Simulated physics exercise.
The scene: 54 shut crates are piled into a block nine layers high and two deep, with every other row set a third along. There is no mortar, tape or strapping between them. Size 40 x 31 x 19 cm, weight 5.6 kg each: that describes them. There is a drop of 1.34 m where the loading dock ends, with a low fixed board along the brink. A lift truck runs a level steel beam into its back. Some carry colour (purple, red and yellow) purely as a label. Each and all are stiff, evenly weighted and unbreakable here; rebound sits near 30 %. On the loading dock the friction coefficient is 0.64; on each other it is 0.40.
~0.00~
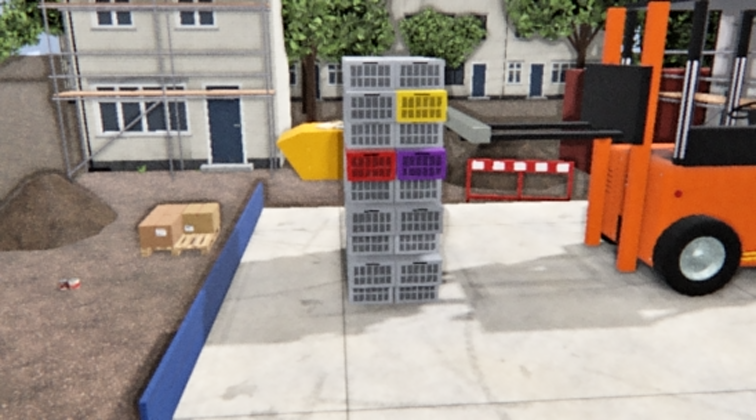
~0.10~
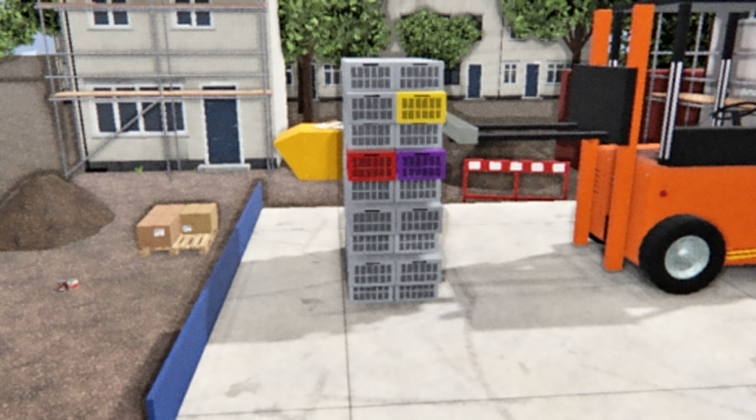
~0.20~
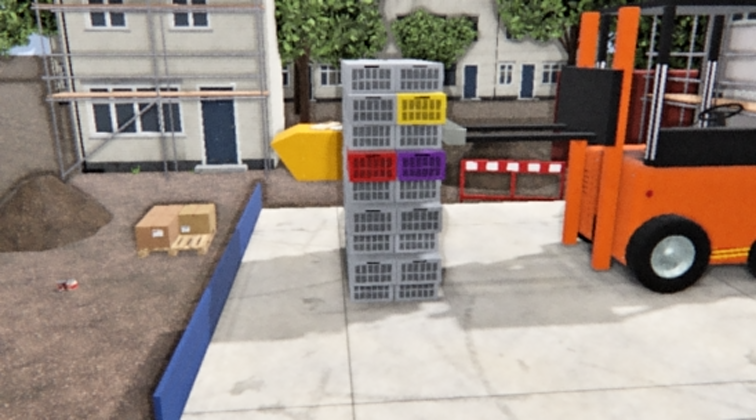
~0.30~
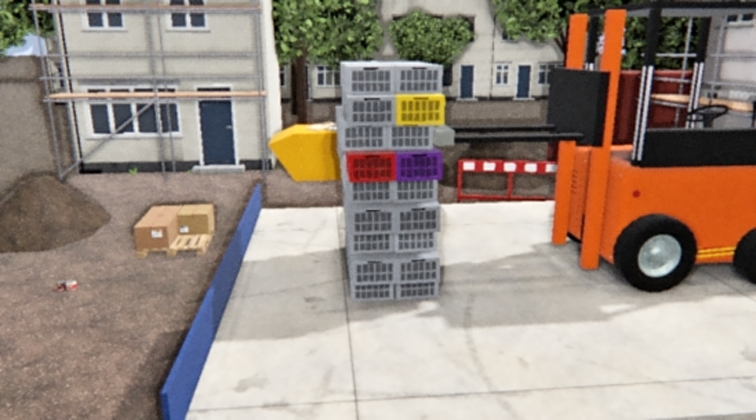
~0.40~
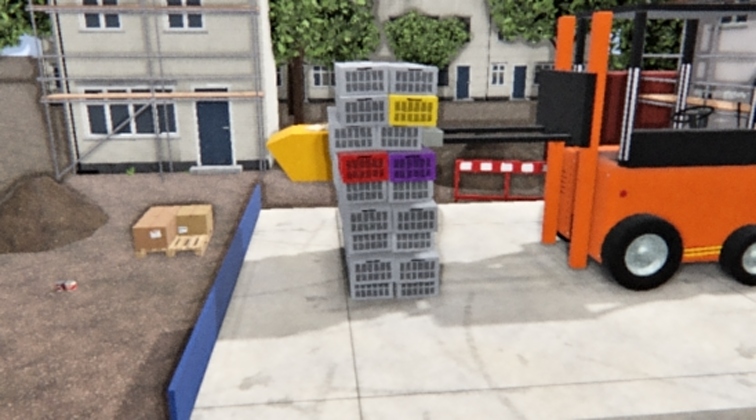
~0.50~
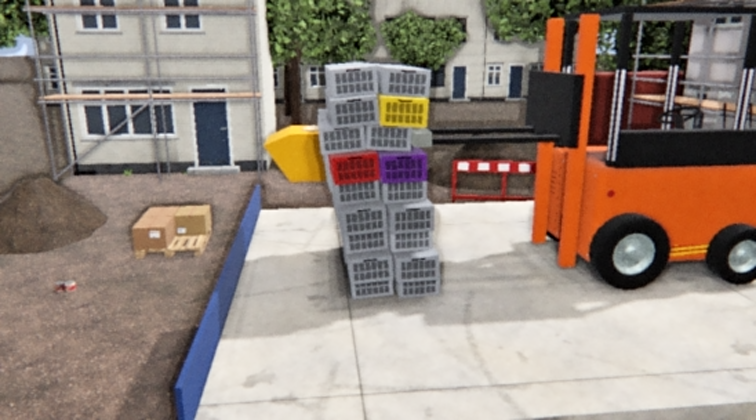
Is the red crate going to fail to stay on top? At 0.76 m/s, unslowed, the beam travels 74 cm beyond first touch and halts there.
Yes, it ends up down.
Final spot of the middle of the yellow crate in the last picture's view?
Near pixel (487, 320).
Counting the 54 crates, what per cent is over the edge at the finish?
Close to 35 per cent of them.
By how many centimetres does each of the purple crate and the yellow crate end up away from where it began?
Result: Purple at 130 cm, yellow at 150 cm.
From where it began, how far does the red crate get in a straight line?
Some 290 centimetres.
By 1.00 s, none of the 54 crates over the edge, 53 disturbed; red crate tilted 27°, 9 cm lower; purple crate tilted 20°, 9 cm lower.
By 1.68 s, 14 of the 54 crates over the edge; red crate on its side; purple crate tilted 52°, 42 cm lower.
When it is over (3.9 s), 19 of the 54 crates over the edge; red crate on its side; purple crate upside down; yellow crate on its side. In pixels of the last frame, middles, purple crate near (350, 328).
